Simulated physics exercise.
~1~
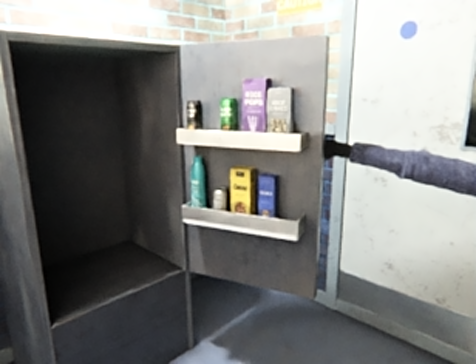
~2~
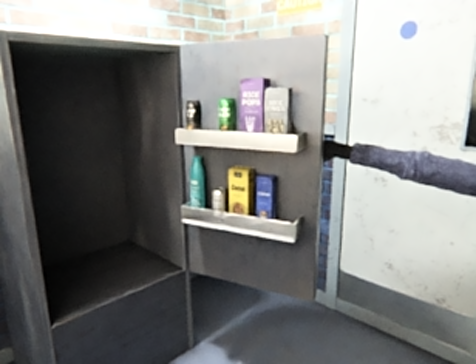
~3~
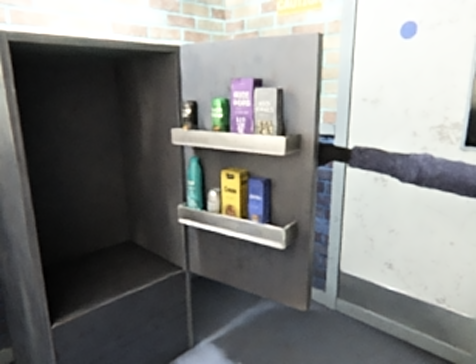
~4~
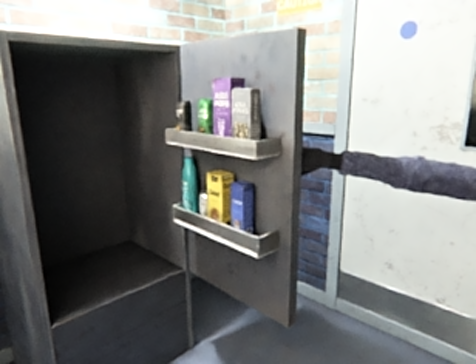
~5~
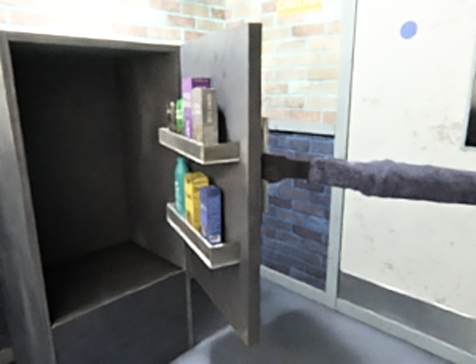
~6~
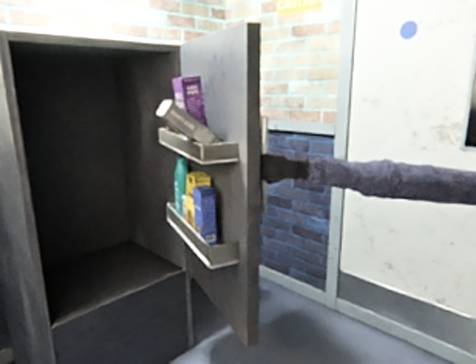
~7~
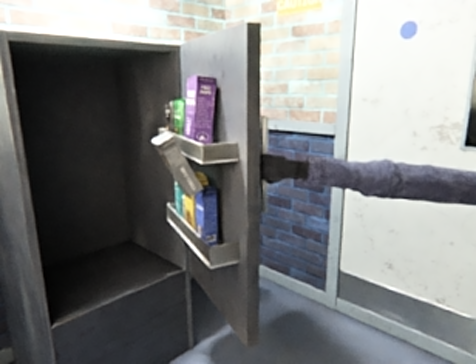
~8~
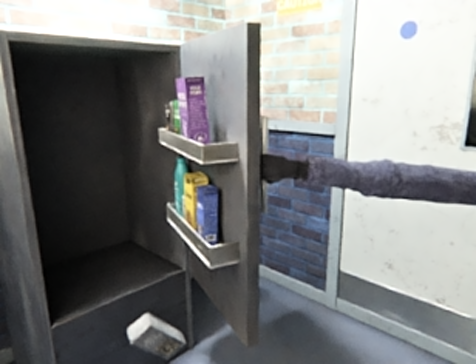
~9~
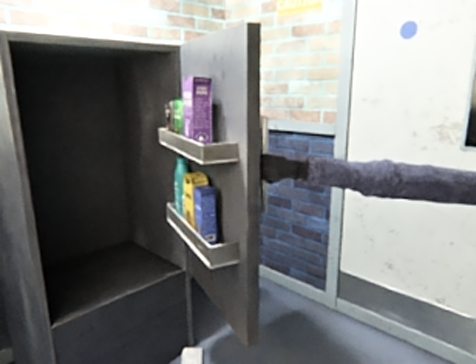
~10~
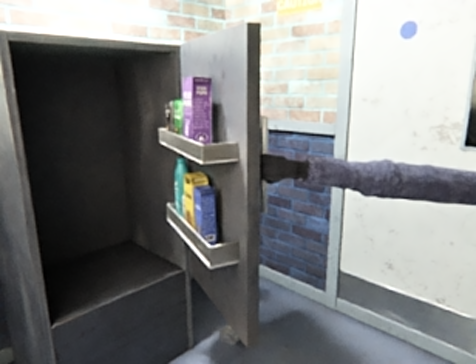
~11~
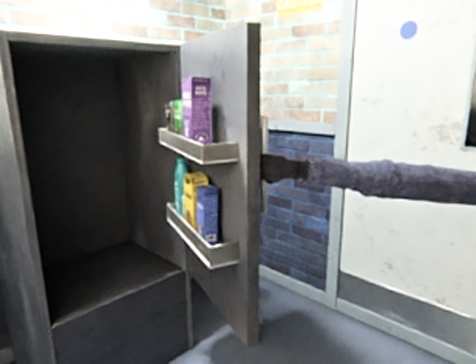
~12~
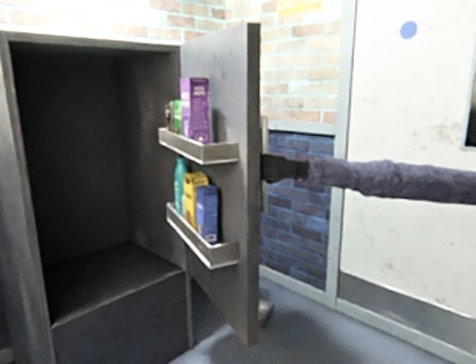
A cabinet door swings left and stops, and a grey carton tumbles to the floor.
